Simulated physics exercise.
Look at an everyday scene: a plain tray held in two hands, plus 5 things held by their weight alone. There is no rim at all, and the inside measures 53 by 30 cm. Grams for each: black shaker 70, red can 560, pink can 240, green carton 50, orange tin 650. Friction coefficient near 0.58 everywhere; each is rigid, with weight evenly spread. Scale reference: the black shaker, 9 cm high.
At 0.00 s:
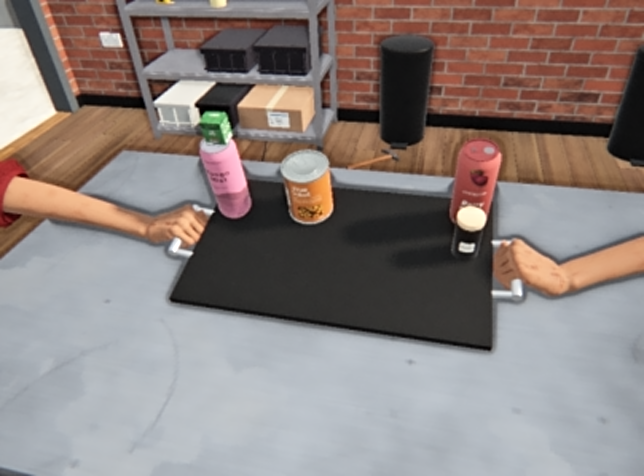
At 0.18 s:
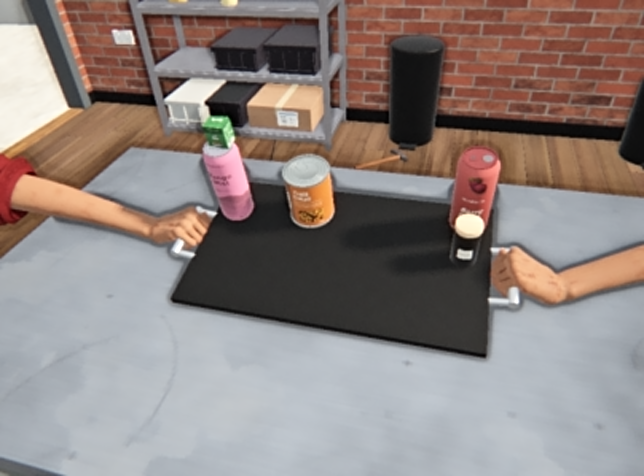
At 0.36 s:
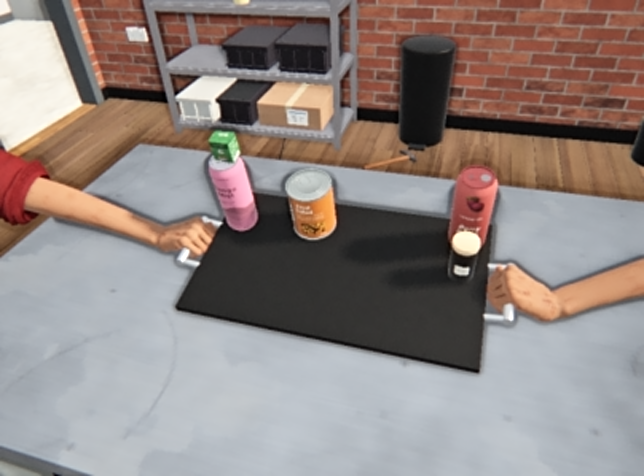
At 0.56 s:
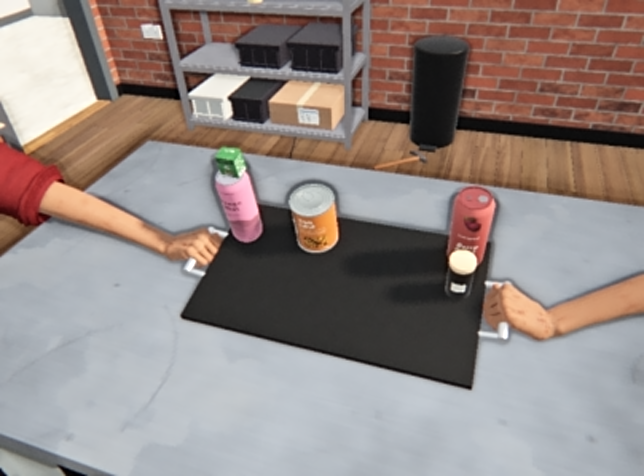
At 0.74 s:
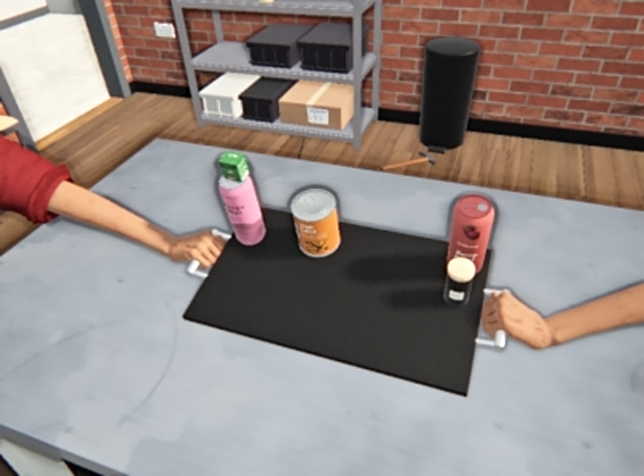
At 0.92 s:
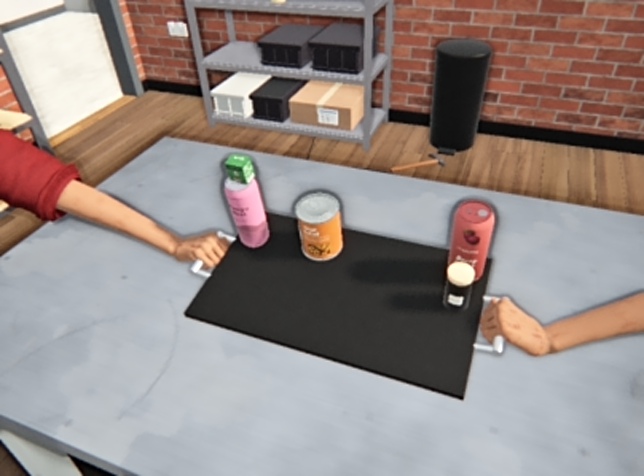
A black tray carrying several containers is lowered by two hands onto a gray table.
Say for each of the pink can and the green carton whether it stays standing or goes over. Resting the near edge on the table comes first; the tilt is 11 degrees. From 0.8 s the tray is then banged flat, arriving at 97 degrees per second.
Pink can: Goes over; green carton: Goes over.
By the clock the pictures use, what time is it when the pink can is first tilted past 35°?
1.4 s, roughly.
After 1.12 s, tray flat on the table; green carton tipped 9° from how it sat near (257, 166); pink can tipped 9° from how it sat near (256, 214).
After 1.42 s, tray flat on the table; green carton now off the tray; pink can tipped 33° from how it sat near (265, 205).
After 1.52 s, tray flat on the table; pink can tipped 55° from how it sat near (272, 202).
After 1.62 s, tray flat on the table; pink can now off the tray.
At rest (2.0 s), off the tray and tipped over, pink can and green carton; the other 3 in place, give or take 5 cm. In the last view, pink can near (283, 208), green carton near (306, 191).
